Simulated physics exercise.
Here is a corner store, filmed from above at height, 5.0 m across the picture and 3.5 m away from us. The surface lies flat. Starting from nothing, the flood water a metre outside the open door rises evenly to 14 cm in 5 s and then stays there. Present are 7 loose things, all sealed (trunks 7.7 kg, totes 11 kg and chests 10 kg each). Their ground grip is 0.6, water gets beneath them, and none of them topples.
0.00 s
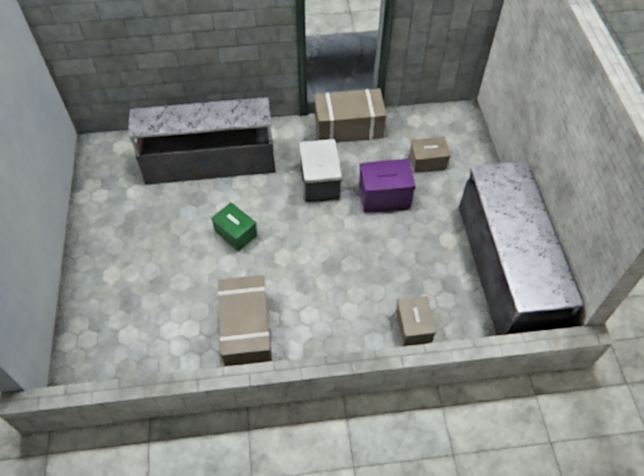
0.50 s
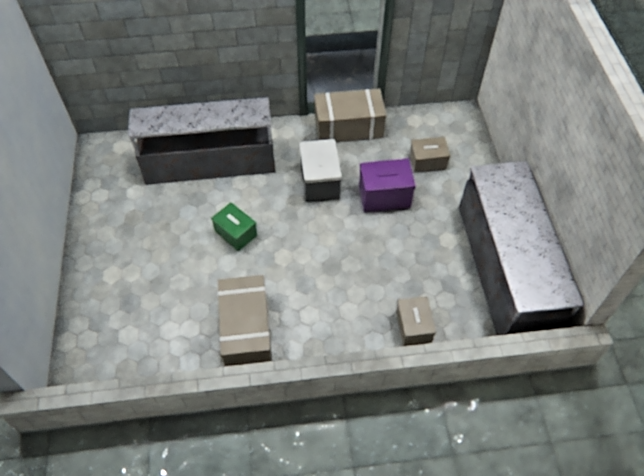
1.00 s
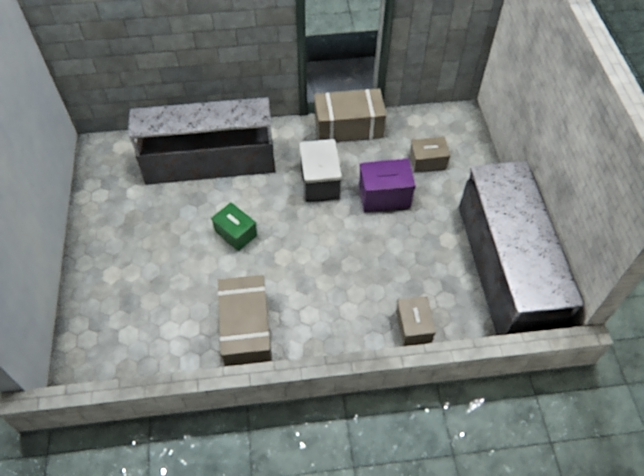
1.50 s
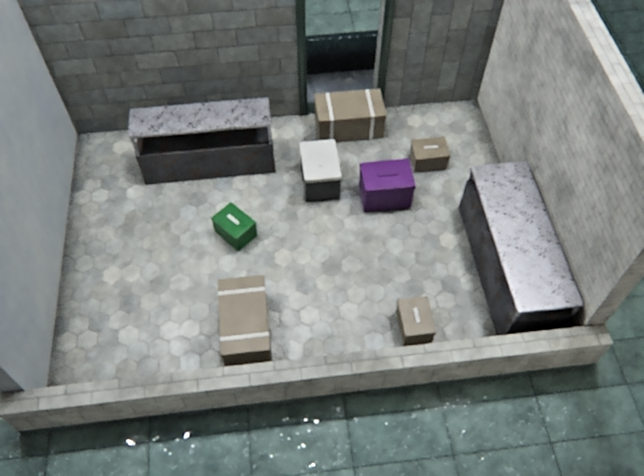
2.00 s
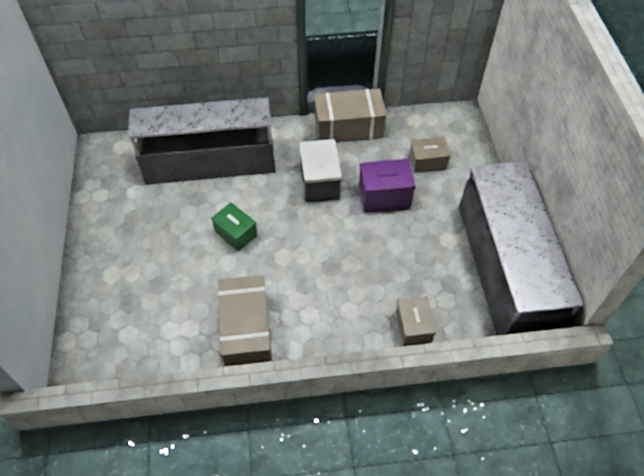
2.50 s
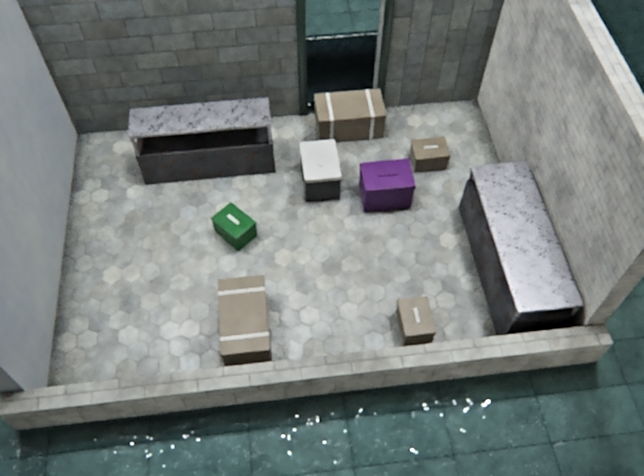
A walled corner store seen from above, with water spreading over the tiles outside while the boxes and chests inside stay still.
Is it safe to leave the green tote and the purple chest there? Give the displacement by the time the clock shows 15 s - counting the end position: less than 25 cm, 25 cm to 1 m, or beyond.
First the green tote, which remains in place, then the purple chest, which goes far off.
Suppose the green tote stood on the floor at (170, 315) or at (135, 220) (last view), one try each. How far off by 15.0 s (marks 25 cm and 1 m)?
At the first spot it keeps its spot, and at the second it keeps its spot.
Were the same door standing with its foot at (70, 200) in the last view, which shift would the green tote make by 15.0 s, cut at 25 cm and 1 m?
With that change, the green tote keeps still.
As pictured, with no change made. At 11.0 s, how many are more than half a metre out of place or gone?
3.
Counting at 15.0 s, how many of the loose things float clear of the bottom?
4 at that moment.
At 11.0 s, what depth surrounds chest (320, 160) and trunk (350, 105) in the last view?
Depths: Near 5 cm, then near 5 cm.
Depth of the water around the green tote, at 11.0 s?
Roughly 2 cm deep.
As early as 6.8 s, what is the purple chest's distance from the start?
Roughly 30 cm by then.
After 3.5 s the green tote is near (233, 220), 0.0 m from its start, aground; the purple chest is near (387, 174), 0.0 m from its start, aground; 0 afloat.
After 6.8 s the green tote is near (233, 220), 0.0 m from its start, aground; the purple chest is near (396, 199), 0.3 m from its start, aground; 1 afloat.
After 11.0 s the green tote is near (233, 220), 0.0 m from its start, aground; the purple chest is near (420, 252), 1.0 m from its start, afloat; 4 afloat.
After 15.0 s the green tote is near (233, 220), 0.0 m from its start, aground; the purple chest is near (443, 270), 1.3 m from its start, afloat; 4 afloat.
